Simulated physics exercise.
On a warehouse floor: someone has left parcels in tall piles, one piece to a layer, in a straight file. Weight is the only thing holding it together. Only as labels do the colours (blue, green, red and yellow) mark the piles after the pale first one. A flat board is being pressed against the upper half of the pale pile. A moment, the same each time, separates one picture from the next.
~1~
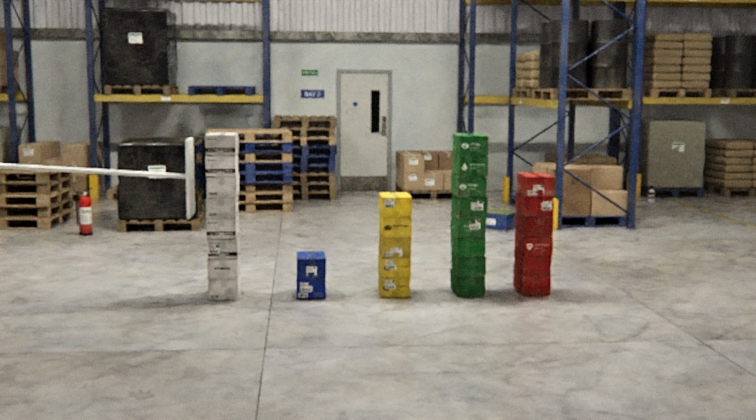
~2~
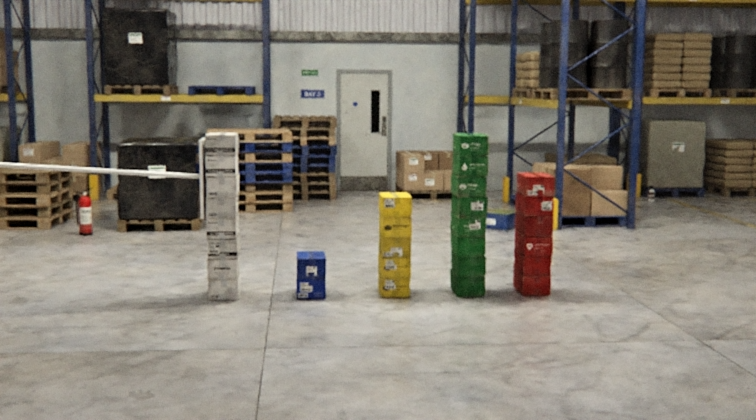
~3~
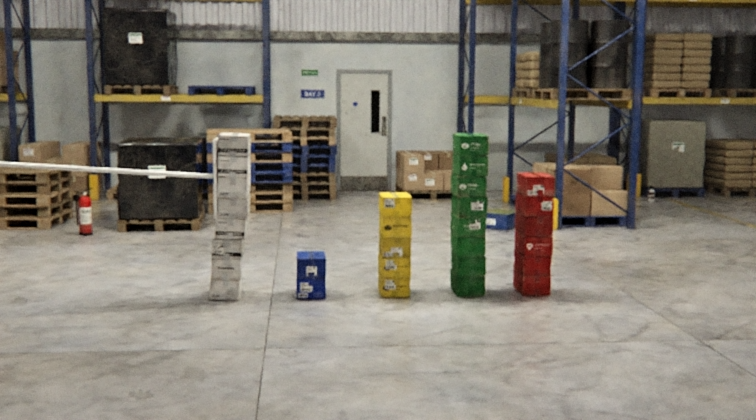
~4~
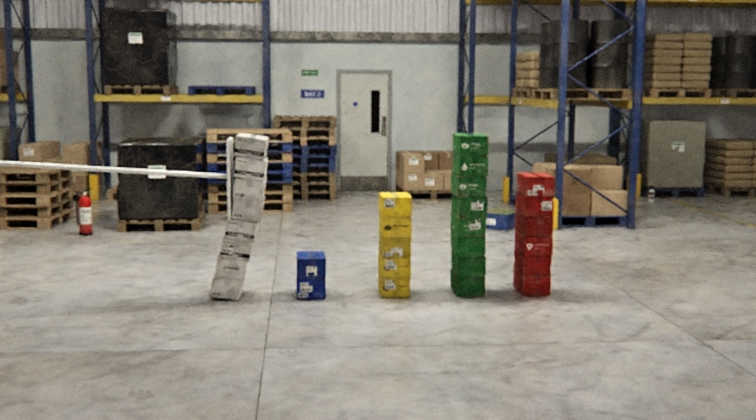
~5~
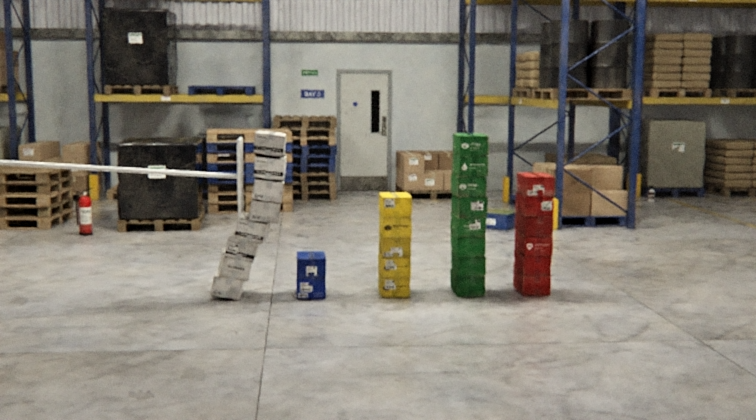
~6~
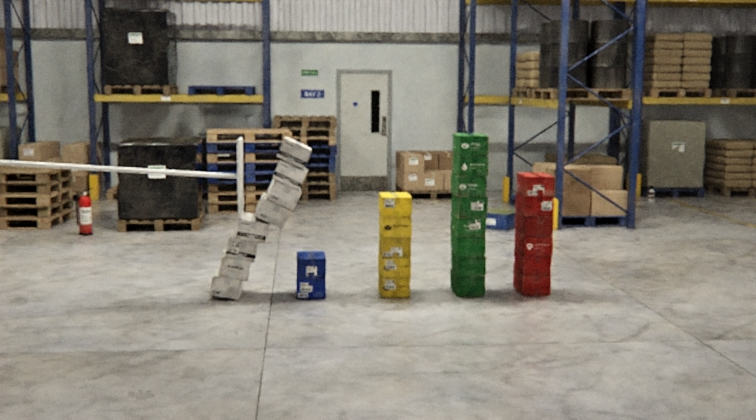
In a warehouse with blue and yellow racking, seen from the front by a still camera, five stacks of parcels stand in a row on the grey floor. From left to right they are white, a short blue one, yellow, a tall green one and red. A flat board on a pole from the left pushes the white stack's upper half rightward, then halts as the stack leans further right, its layers shifting, while the others stay still.
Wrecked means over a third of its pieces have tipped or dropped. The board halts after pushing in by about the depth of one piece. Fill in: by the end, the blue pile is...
By the end, the blue pile is still up.
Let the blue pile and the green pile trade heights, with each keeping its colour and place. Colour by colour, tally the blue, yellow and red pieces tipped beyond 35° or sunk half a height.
The tally reads blue 6, then yellow 4, then red 0.
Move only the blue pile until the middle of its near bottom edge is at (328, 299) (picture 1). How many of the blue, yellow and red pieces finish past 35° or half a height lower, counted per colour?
Colour by colour, I'd say blue 0, yellow 0 and red 0.
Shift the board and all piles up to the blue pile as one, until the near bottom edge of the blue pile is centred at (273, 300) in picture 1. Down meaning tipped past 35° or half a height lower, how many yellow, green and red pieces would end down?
By colour: Yellow 0, green 0, red 0.
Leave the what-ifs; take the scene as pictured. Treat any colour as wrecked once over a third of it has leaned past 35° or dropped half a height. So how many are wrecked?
I make the toll 0.
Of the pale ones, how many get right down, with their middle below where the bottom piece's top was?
The pale count is 3.
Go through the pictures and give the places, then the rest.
In the first picture (places mark the middle of the side facing us), board (187, 169) not yet touching; top blue parcel (312, 269); top yellow parcel (398, 208); the rest undisturbed.
In the second picture, board (201, 169) not yet touching; top blue parcel (312, 269).
In the third picture, board (215, 169) pushing; top blue parcel (312, 269).
In the fourth picture, board (228, 169) pushing, top of the pale pile leaning a little; top blue parcel (312, 269); the rest undisturbed.
In the fifth picture, board (239, 169) stopped, top of the pale pile leaning a little; top blue parcel (312, 269); the rest undisturbed.
In the sixth picture, board (239, 169) stopped, top of the pale pile leaning clearly; top blue parcel (312, 269); top yellow parcel (398, 208); the rest undisturbed.
Soon after the last picture, 4 of the pale pile down; none of the 2 blue parcels down (0 of 21 in all colours); top blue parcel unmoved.
A little later, 4 of the pale pile down; none of the 2 blue parcels down (0 of 21 in all colours); top blue parcel shifted a little.
Later still, 4 of the pale pile down; none of the 2 blue parcels down (0 of 21 in all colours); top blue parcel leaning a little; top yellow parcel shifted a little.
At rest, 4 of the pale pile down; none of the 2 blue parcels down (0 of 21 in all colours); top blue parcel shifted half its height; top yellow parcel shifted a little. As the last picture would show them, middles, top blue parcel near (318, 265), top yellow parcel near (398, 205).
